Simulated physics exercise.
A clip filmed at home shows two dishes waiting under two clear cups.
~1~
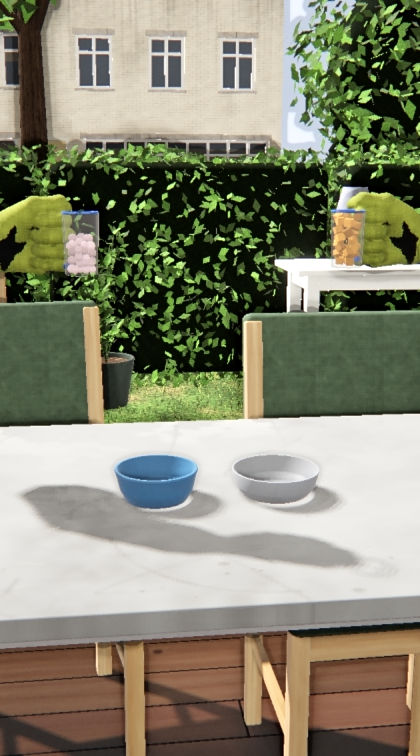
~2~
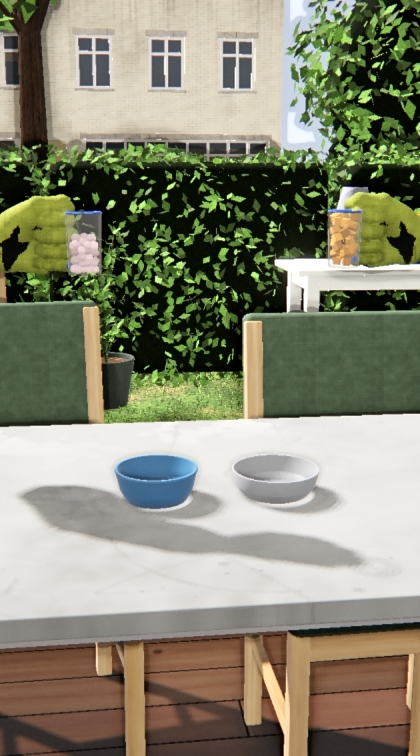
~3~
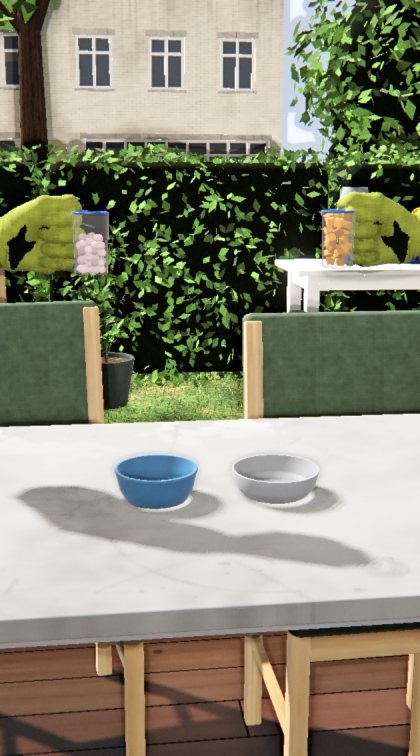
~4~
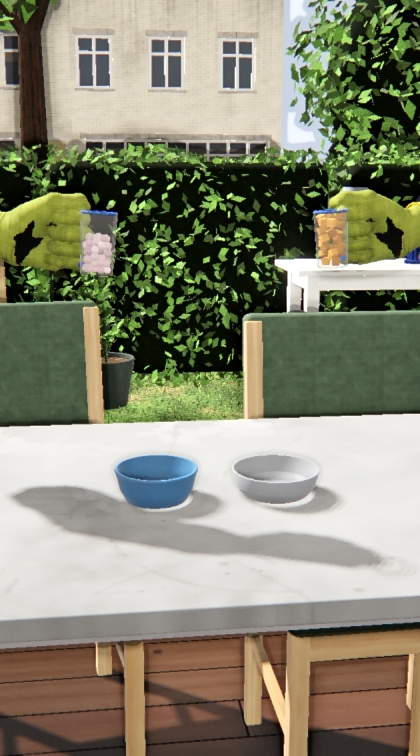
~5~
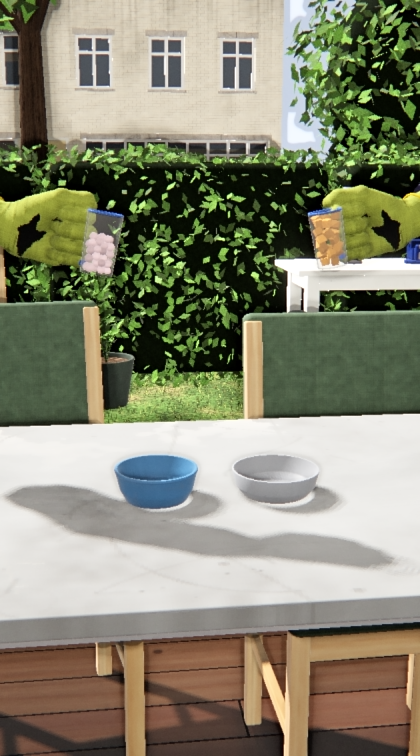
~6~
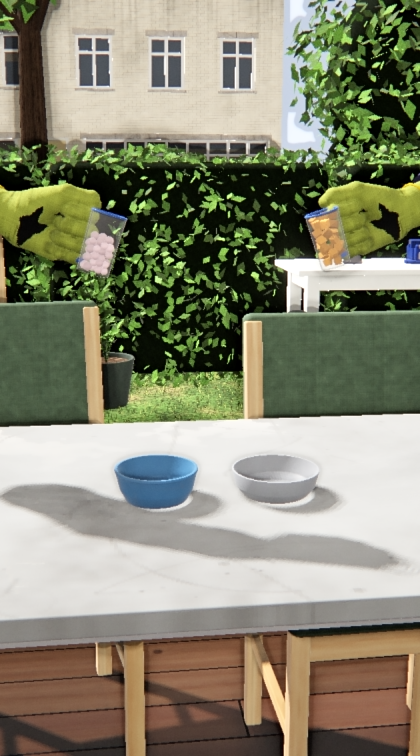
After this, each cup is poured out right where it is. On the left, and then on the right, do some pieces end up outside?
Left dish spills; right spills.
Then, 0.31 s later than the last frame, left, every one still in the cup; right, every one still in the cup.
Then, 0.70 s later than the last frame, left, every one still in the cup; right, every one still in the cup.
Then, 1.11 s later than the last frame, left, the larger part still in the cup, roughly a quarter in the air; right, the larger part still in the cup, roughly a quarter in the air.
When it is over, left, roughly half in the dish, roughly half outside the dish; right, roughly two thirds in the dish, roughly a third outside the dish.
